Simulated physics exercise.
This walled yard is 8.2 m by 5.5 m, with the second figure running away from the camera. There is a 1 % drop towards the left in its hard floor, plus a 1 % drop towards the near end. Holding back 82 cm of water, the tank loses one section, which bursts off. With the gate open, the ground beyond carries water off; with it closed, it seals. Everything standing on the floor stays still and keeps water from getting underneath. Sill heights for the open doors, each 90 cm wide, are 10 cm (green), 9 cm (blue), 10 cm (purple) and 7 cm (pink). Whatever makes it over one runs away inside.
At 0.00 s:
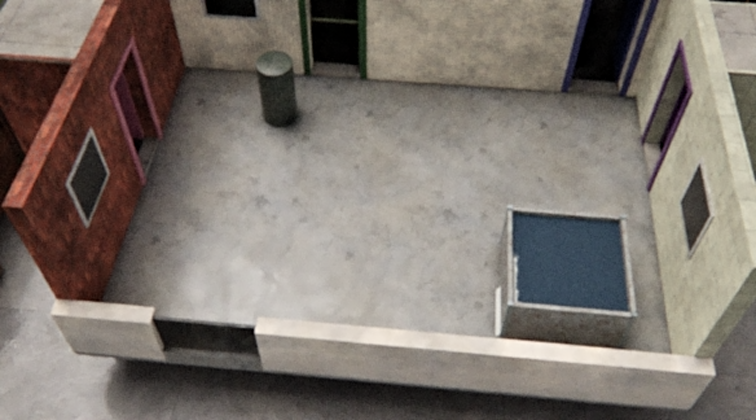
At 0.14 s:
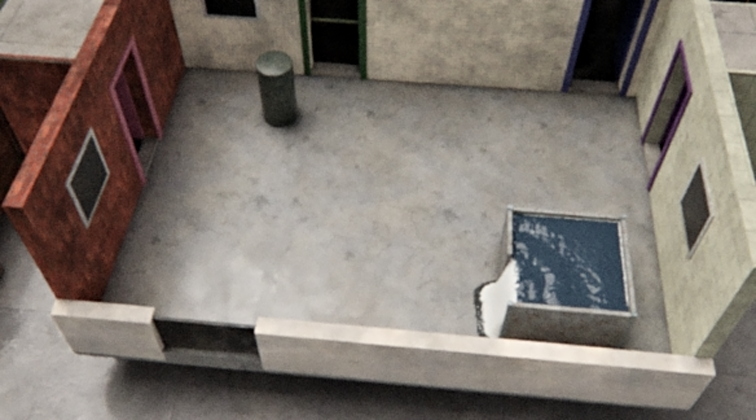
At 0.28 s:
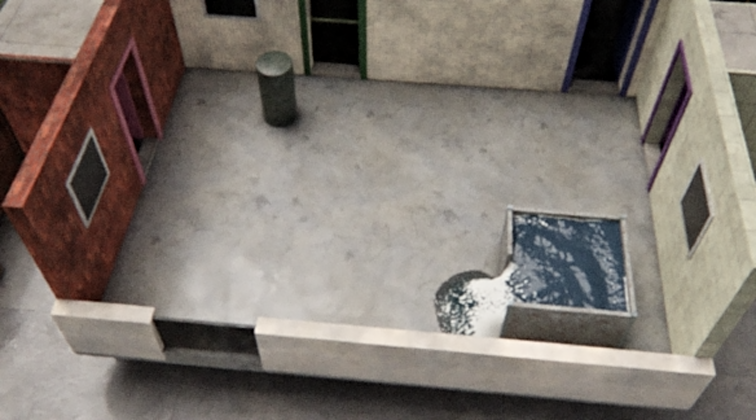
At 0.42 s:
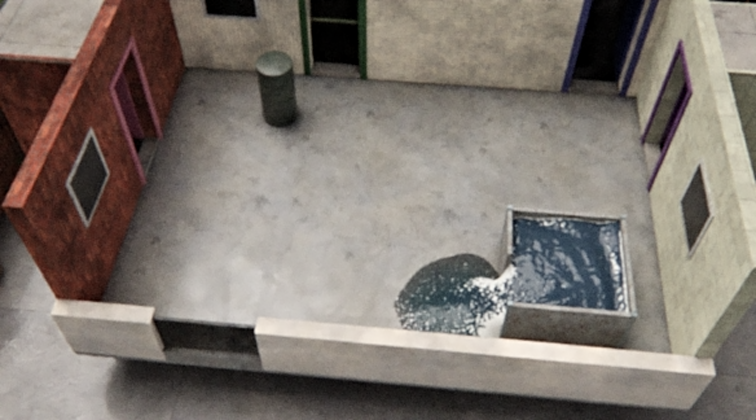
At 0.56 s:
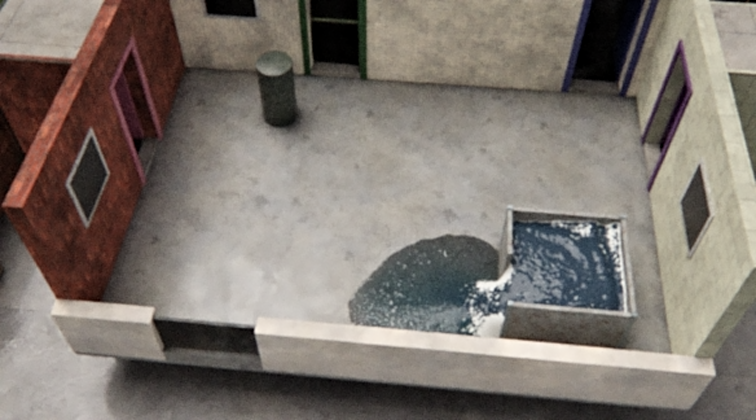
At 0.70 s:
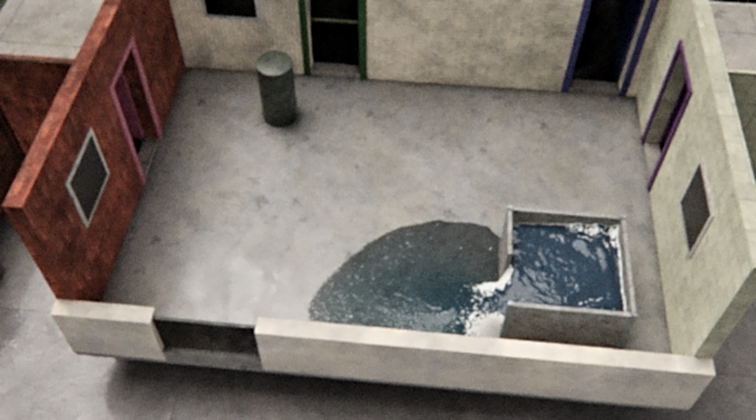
A walled concrete yard is seen from high above by a still camera, with a dark red wall on the left, pale walls behind and on the right, and a low cream wall with a gap in front. A square tank of dark blue water sits at the near right, and a grey-green cylinder stands towards the back left. Water bursts from the tank's left side, foaming white, and spreads leftward in a widening dark pool along the front wall while the tank's surface churns.
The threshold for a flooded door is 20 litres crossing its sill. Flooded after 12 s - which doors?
One by one: At the green door the inflow will be within bounds; at the blue door the inflow will be within bounds; at the purple door the inflow will be within bounds; at the pink door the inflow will be out of bounds.
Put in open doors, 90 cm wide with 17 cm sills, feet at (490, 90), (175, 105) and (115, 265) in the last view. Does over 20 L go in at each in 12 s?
Taking them in order, the first gets too little, the second too little and the third enough.
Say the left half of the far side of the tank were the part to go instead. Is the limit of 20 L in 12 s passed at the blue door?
Relative to that limit, blue ends up on the high side.
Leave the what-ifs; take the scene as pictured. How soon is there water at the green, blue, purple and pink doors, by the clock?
Green = 5.0 s, blue = 9.5 s, purple = 10.5 s, pink = 2.6 s.
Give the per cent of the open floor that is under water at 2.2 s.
Wet share: Near 40 percent.
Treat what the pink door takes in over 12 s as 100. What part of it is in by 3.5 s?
About 20%.
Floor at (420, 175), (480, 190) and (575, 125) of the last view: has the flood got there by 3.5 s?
Untouched, untouched, untouched.
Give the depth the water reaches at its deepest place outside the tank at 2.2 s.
Peak depth: Approx. 38 cm.
After 1.4 s water covers 25 % of the floor and is deepest (35 cm) near (488, 319); green door not reached, blue door not reached, purple door not reached, pink door not reached.
After 2.2 s water covers 40 % of the floor and is deepest (38 cm) near (92, 330); green door not reached, blue door not reached, purple door not reached, pink door not reached.
After 3.5 s water covers 50 % of the floor and is deepest (26 cm) near (92, 330); green door not reached, blue door not reached, purple door not reached, pink door 11 cm at the sill, 12 L in.
After 7.0 s water covers 65 % of the floor and is deepest (16 cm) near (176, 98); green door 6 cm at the sill, 0 L in, blue door not reached, purple door not reached, pink door 8 cm at the sill, 26 L in.
After 12.0 s water covers 95 % of the floor and is deepest (10 cm) near (104, 297); green door 3 cm at the sill, 0 L in, blue door 1 cm at the sill, 0 L in, purple door 3 cm at the sill, 0 L in, pink door 9 cm at the sill, 51 L in.
